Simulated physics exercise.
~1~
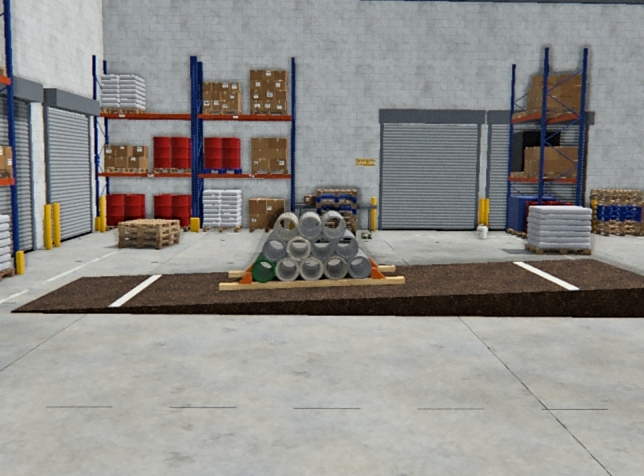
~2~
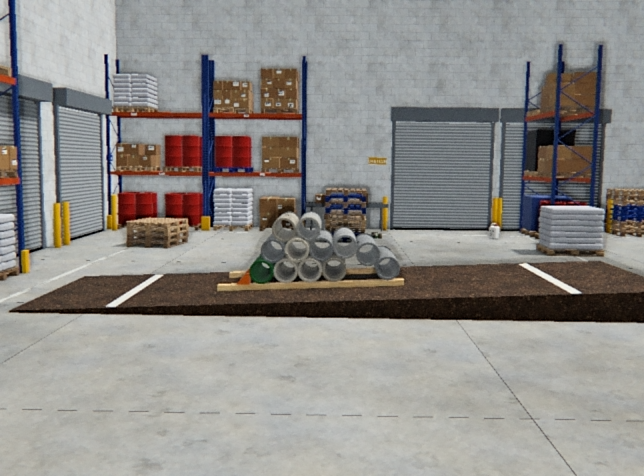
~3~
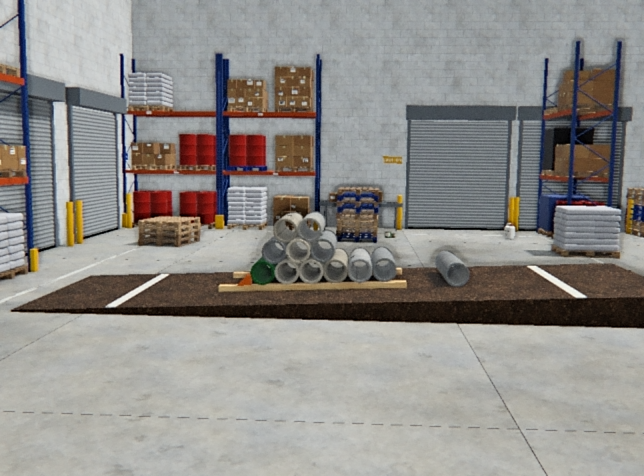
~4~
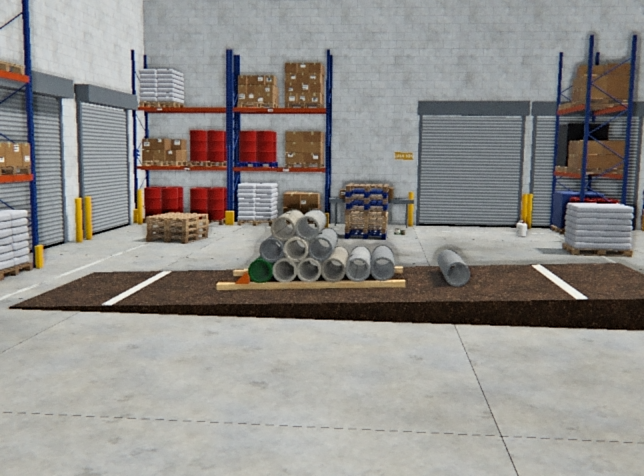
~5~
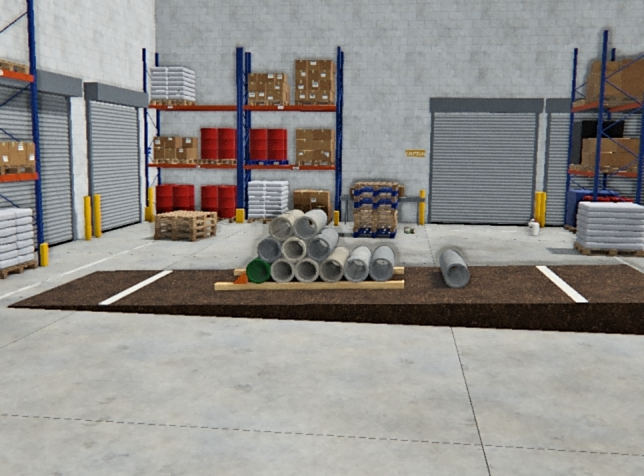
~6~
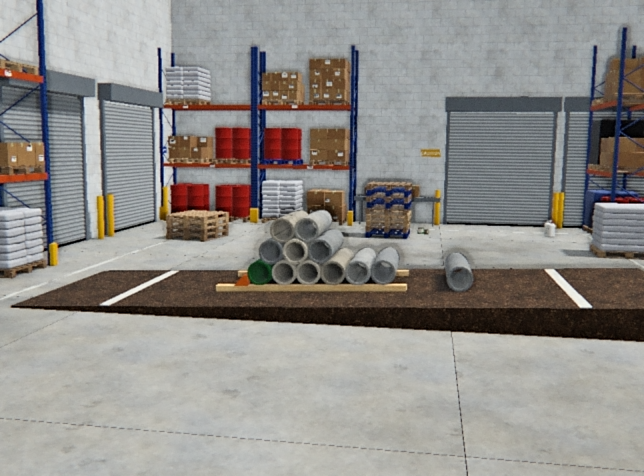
A stack of concrete pipes slumps, and one rolls right, stopping before the white line.
